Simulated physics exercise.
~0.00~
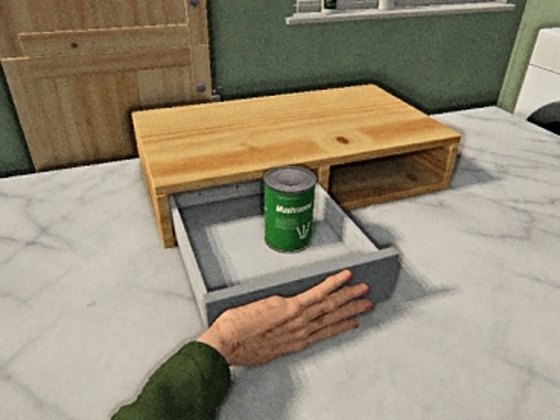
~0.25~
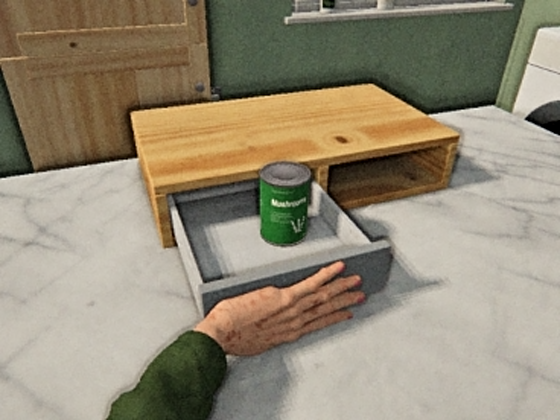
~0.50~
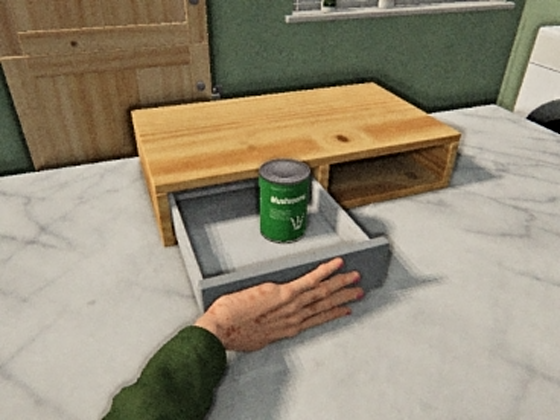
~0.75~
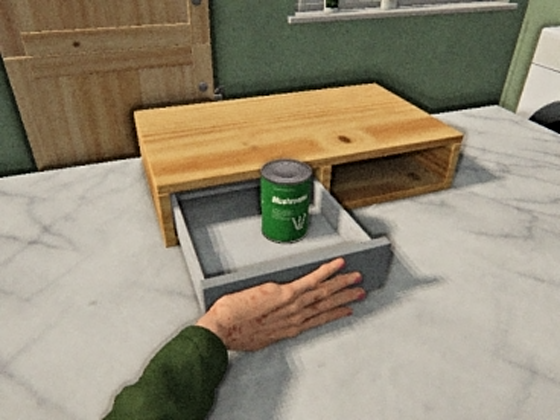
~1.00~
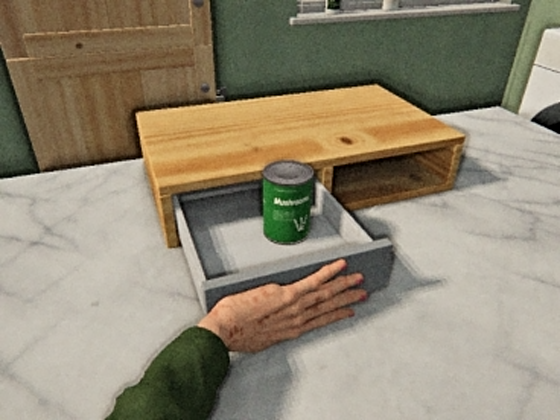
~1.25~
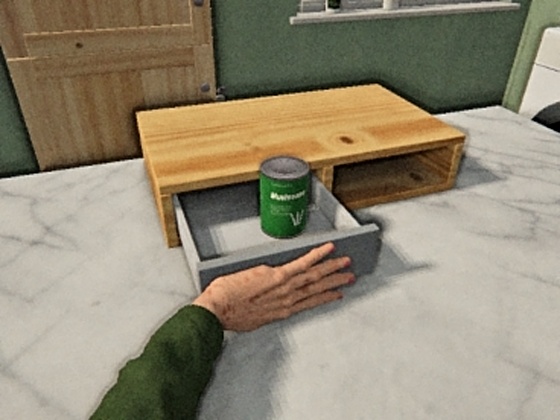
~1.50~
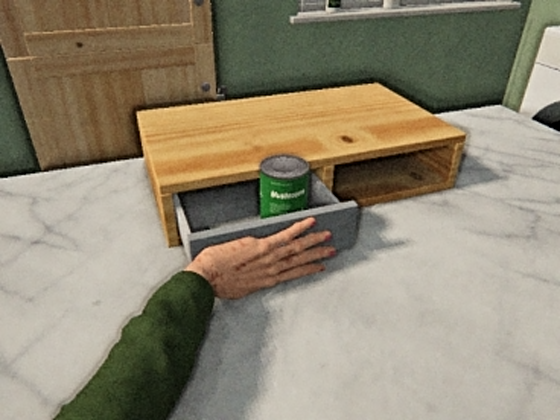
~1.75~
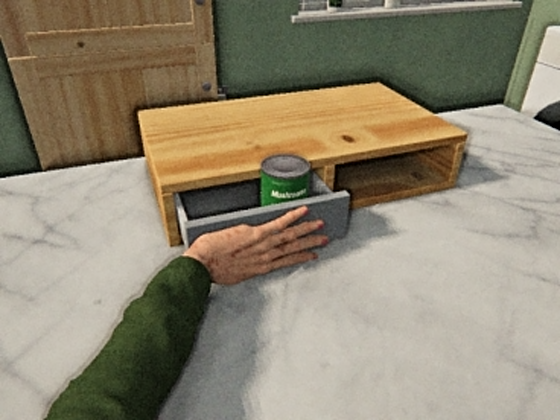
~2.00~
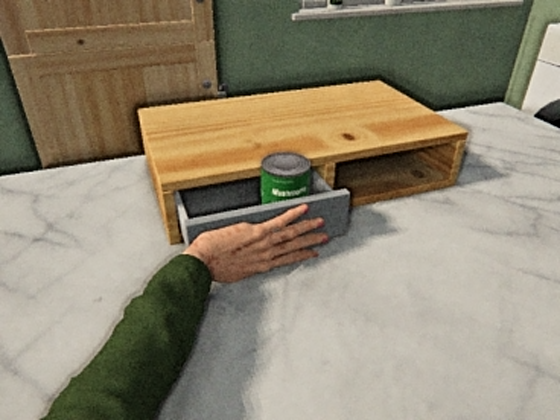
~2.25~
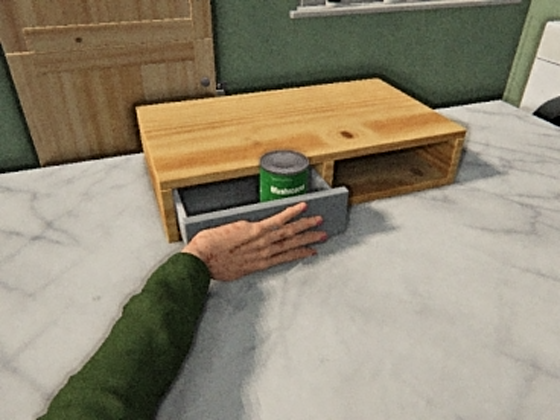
Grey drawer holding an upright green tin sliding partway into a wooden chest as a hand pushes it, then stopping still ajar.
